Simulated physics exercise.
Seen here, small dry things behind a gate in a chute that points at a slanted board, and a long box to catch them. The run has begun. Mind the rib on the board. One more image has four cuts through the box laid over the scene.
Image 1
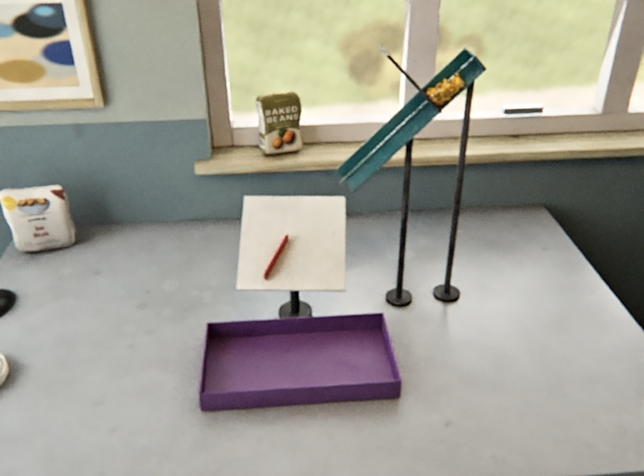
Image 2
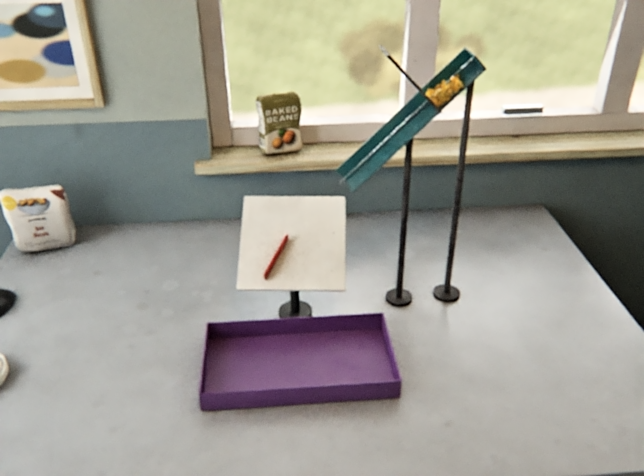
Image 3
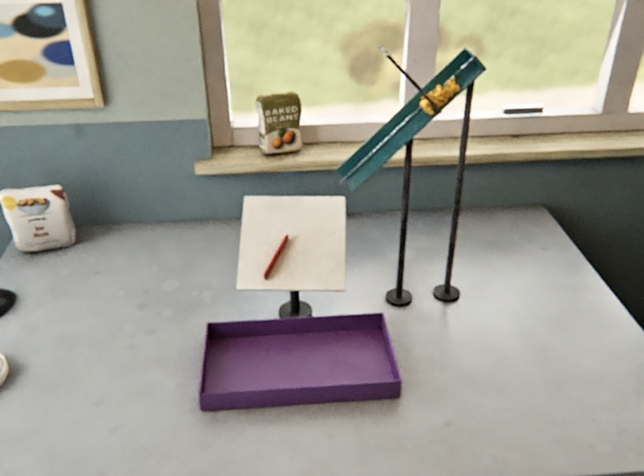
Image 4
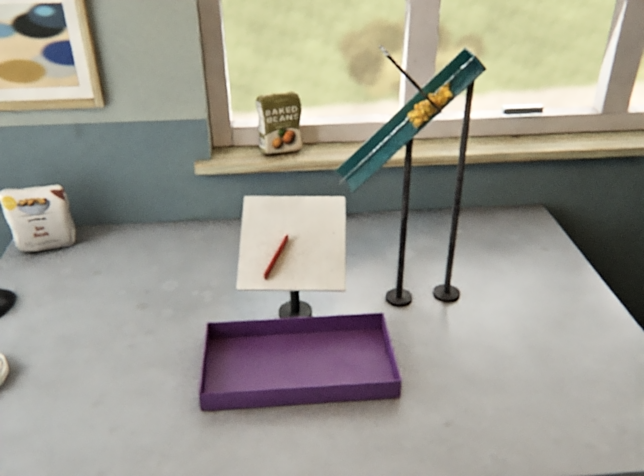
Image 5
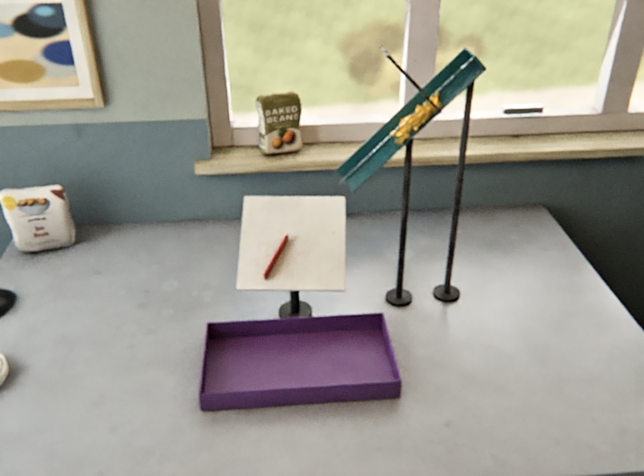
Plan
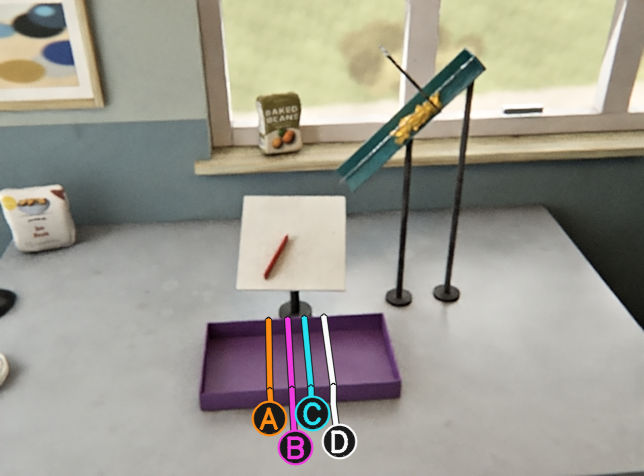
A pale grey tabletop stands before a blue-grey wall and a bright window, seen from slightly above by a still camera. A teal chute on two dark posts slopes down to the left at the upper right, near a white tilted board with a red rib and an open, empty purple box in front. Golden puffed balls bunched near the chute's top slide down it, spreading out to about halfway along.
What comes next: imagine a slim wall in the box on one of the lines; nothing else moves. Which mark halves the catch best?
Go for A.
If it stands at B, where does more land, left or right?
The left side.
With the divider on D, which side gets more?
The left side.
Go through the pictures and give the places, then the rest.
The first picture shows load behind the gate at (444, 91), puffed corn balls; lip of the chute at (350, 187), sloping fairly steeply.
The second picture shows middle of the board at (293, 241), tilted fairly steeply; middle of its low edge at (291, 290); of its high edge at (295, 196).
The third picture shows front corners of the box at (199, 394) and (401, 380), empty; front of the load at (427, 110).
The fourth picture shows middle of the load at (432, 107); its front at (415, 124), about a quarter of the way to the lip; rib from (287, 234) to (264, 275).
The fifth picture shows middle of the load at (415, 116); its front at (397, 141), about half of the way to the lip.
On the marked copy, line A crosses the front rim at (269, 389); line B crosses the front rim at (291, 387); line C crosses the front rim at (310, 386); line D crosses the front rim at (333, 385).
For line A, of what is caught, about half on the left of the divider, about half on the right.
For line B, of what is caught, most on the left of the divider, about a quarter on the right.
For line C, of what is caught, nearly all on the left of the divider, a small part on the right.
For line D, of what is caught, nearly all on the left of the divider, a small part on the right.
